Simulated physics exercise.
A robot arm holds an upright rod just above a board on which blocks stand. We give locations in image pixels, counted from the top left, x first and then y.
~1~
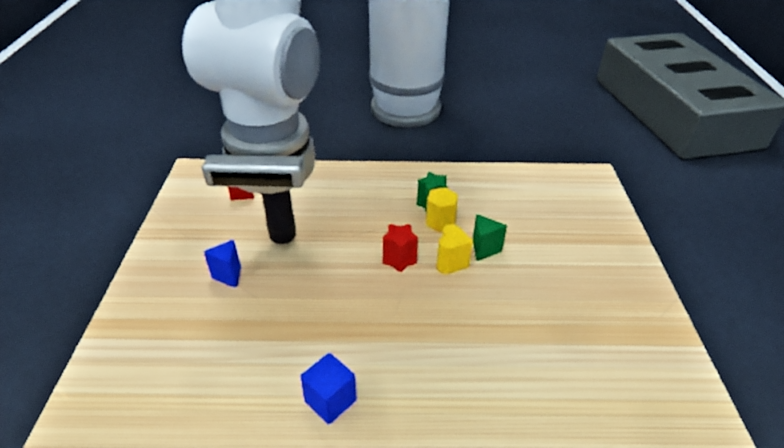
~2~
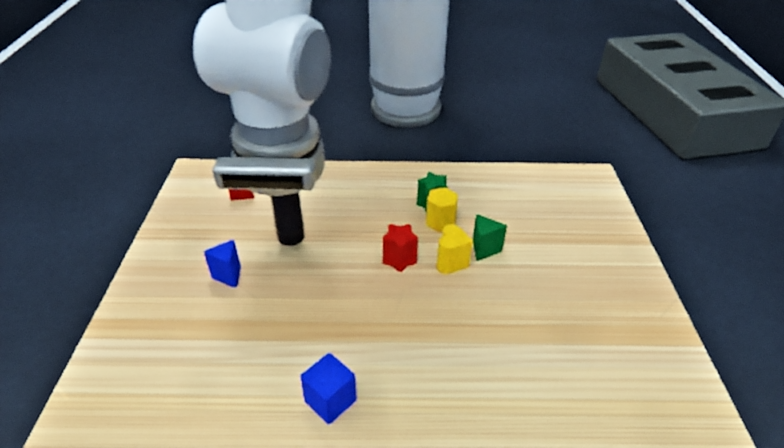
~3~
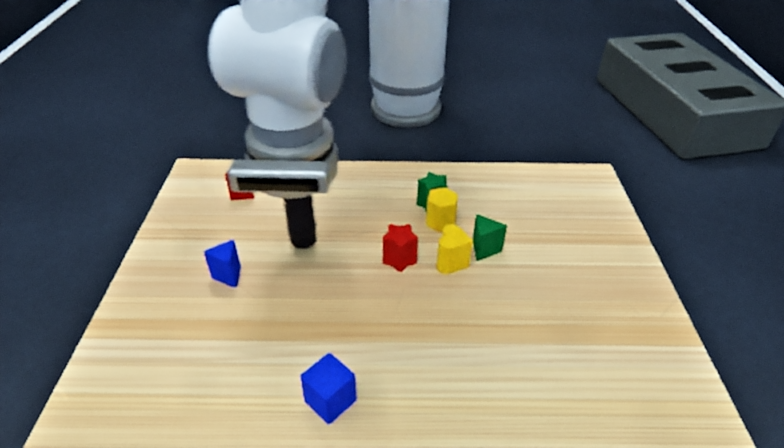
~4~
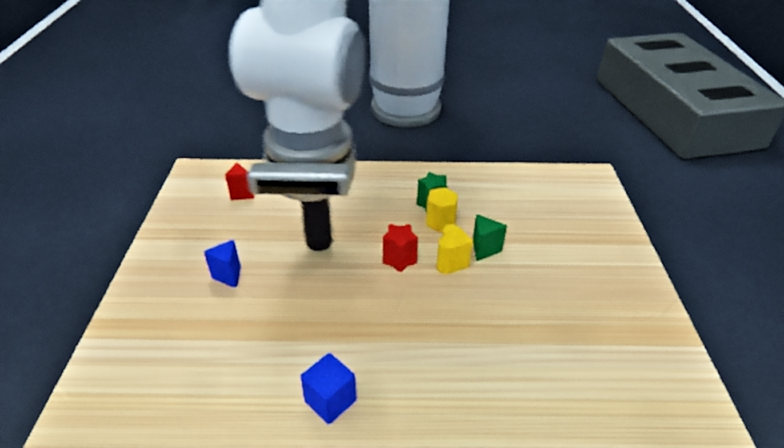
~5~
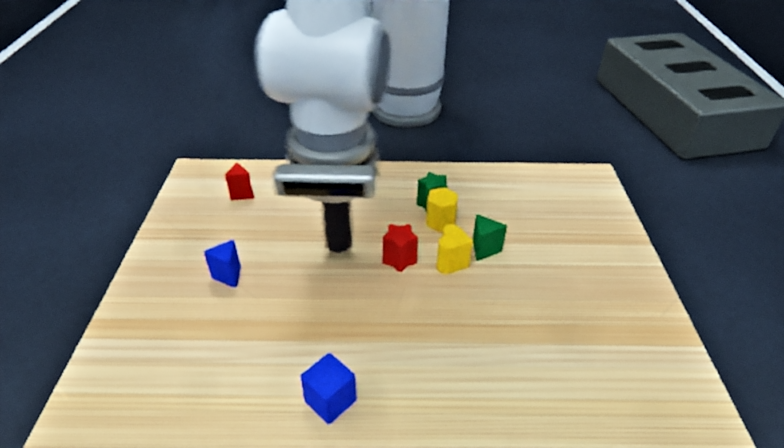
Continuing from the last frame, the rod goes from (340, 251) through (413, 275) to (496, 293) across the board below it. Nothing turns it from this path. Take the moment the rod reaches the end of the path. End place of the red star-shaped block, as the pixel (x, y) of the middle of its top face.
I predict (435, 234).
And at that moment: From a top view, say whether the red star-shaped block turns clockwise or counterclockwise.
Against the clock.
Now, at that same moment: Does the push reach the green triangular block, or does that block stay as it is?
Left where it is.
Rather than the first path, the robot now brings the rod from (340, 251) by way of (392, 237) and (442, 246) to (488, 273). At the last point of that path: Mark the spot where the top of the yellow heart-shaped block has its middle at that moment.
Final place: (475, 261).
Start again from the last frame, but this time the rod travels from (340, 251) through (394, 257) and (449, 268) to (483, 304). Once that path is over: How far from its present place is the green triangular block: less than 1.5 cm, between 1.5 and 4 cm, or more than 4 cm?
It ends under 1.5 cm away.
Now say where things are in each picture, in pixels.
The first picture shows rod's lower end at (283, 236); red star-shaped block at (400, 233); yellow heart-shaped block at (454, 237); green triangular block at (488, 224).
The second picture shows rod at (292, 238); blocks still.
The third picture shows rod at (304, 240); blocks still.
The fourth picture shows rod at (319, 243); blocks still.
The fifth picture shows rod at (339, 244); red star-shaped block at (400, 233); yellow heart-shaped block at (454, 237); green triangular block at (488, 224).
On the path given first. One third of the way, rod at (388, 260); red star-shaped block at (415, 233), turned 35° anticlockwise.
Two thirds of the way, rod at (441, 276); red star-shaped block at (435, 234), turned 100° anticlockwise; yellow heart-shaped block at (464, 235).
At the end, rod at (497, 287); red star-shaped block at (435, 234), turned 100° anticlockwise; yellow heart-shaped block at (464, 235); green triangular block still.
